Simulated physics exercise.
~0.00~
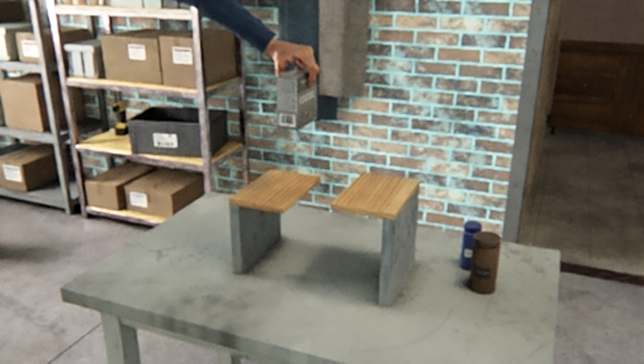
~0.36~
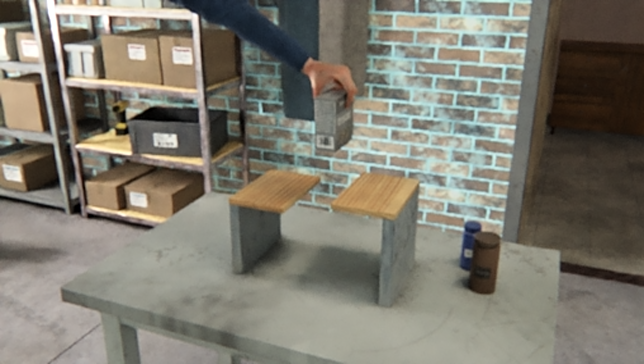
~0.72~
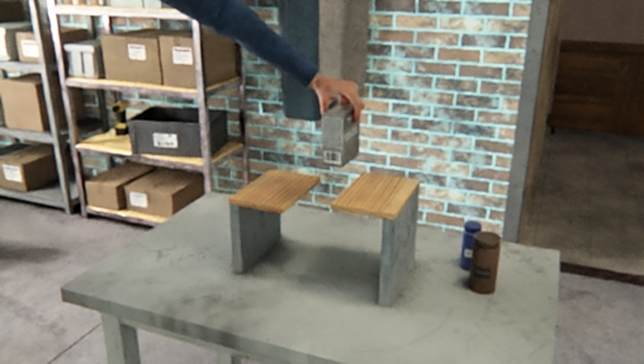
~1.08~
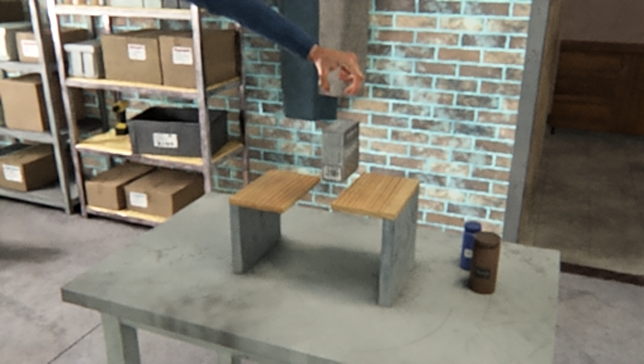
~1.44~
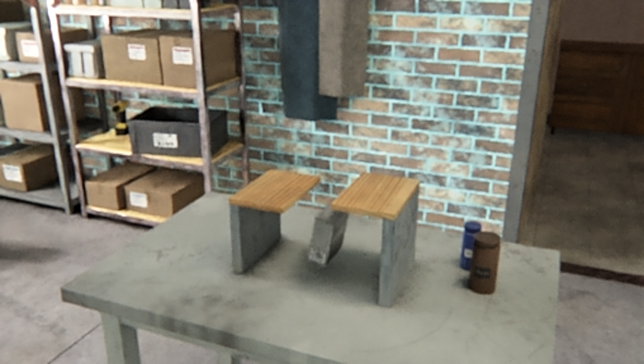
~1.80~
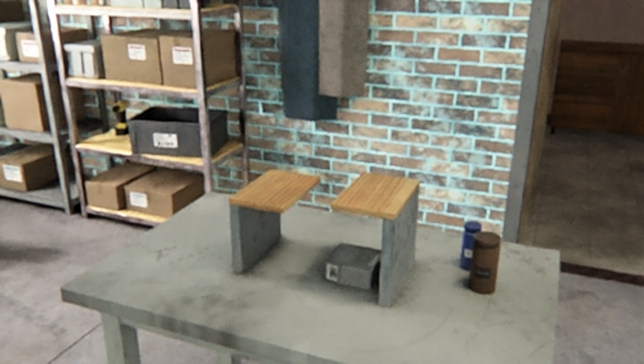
A hand holds a grey packet upright above a grey table, over the gap between two wooden-topped ledges on grey supports. The fixed, slightly raised view shows a workshop-like room with shelves of cardboard boxes at left, a brick wall behind and a doorway at right, while a blue shaker and a brown jar stand at the table's right side. The hand carries the packet right and lowers it, then lets go and draws back. The packet drops through the gap, tilting as it falls. It ends on its side on the table beside the right support, the shaker and jar unmoved.
